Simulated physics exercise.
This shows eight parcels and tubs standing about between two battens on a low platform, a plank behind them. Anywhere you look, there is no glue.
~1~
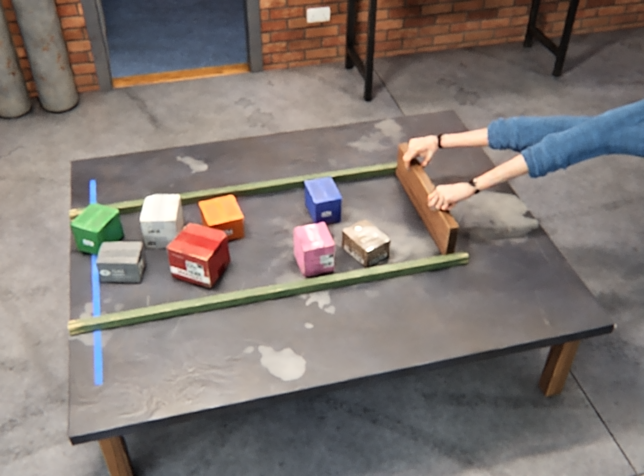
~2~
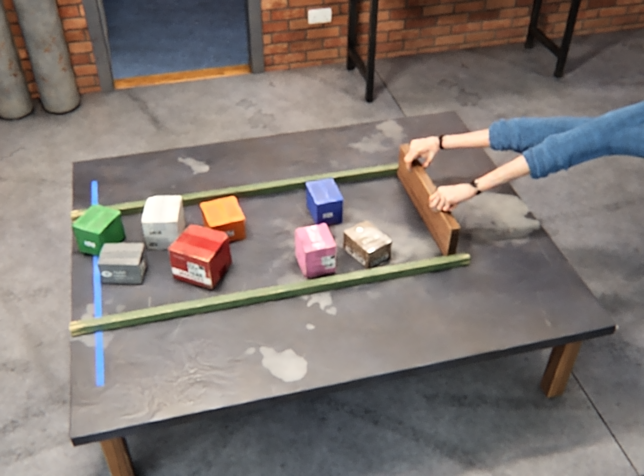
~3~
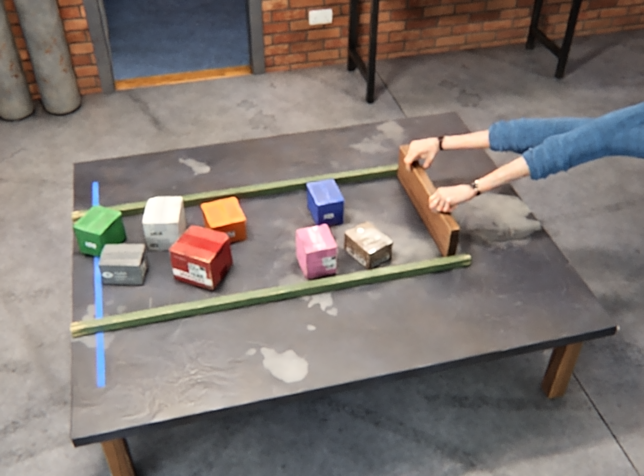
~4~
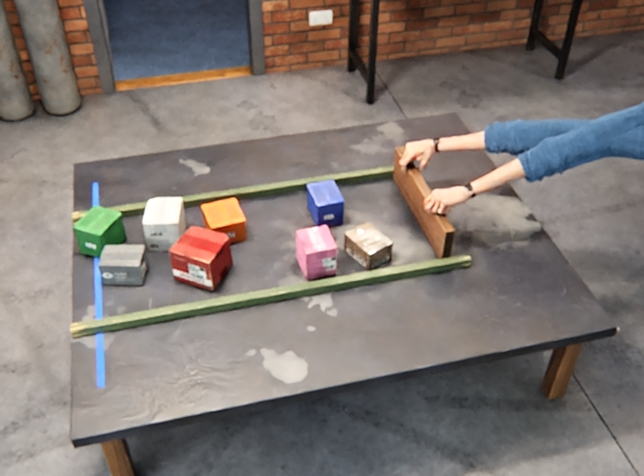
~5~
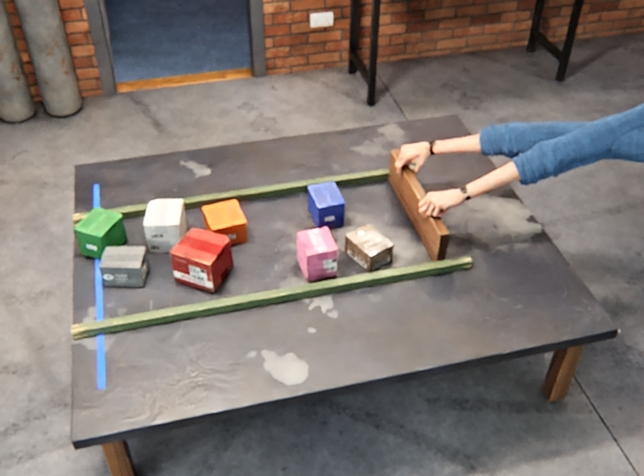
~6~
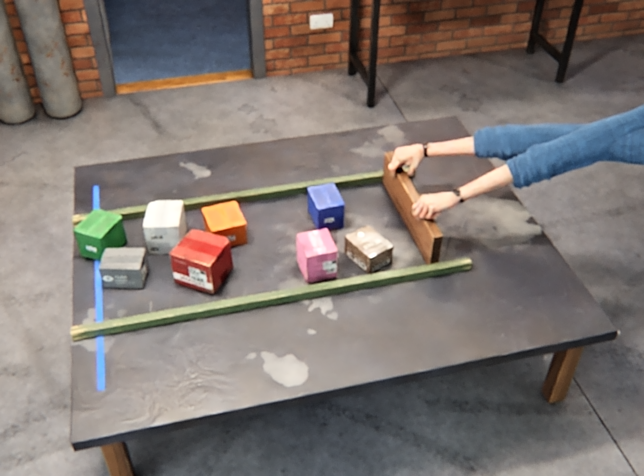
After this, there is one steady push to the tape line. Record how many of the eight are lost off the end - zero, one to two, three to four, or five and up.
The count that fall off is at least five.
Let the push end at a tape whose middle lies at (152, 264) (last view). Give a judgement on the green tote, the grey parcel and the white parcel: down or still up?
The green tote goes over; the grey parcel falls; the white parcel falls.
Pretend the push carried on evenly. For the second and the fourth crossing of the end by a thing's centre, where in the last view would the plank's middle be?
At (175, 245) for the second, at (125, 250) for the fourth.
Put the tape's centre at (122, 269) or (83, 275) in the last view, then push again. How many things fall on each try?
Taking the two tries in order, the numbers are 6 and 8.
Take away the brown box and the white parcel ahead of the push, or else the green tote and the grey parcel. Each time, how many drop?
Count: 4 (first case); 4 (second).
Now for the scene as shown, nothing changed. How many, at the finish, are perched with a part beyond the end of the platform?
I count 2 overhanging.
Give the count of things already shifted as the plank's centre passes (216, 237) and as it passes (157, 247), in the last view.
Counting first: 8, next 8.
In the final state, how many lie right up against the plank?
The count comes out at 2.
A little later, none off yet; green tote at rest near (101, 237); grey parcel at rest near (125, 268); white parcel at rest near (166, 227).
Next, none off yet; green tote at rest near (101, 237); grey parcel shifted a little near (119, 267); white parcel shifted a little near (154, 228).
Later still, one off so far; green tote dropping near (39, 302); grey parcel tilted a little near (63, 269); white parcel shifted well along near (73, 236).
When it is over, the number that fall off is five or more; down, pink parcel, orange tote, red parcel, white parcel, grey parcel and green tote.
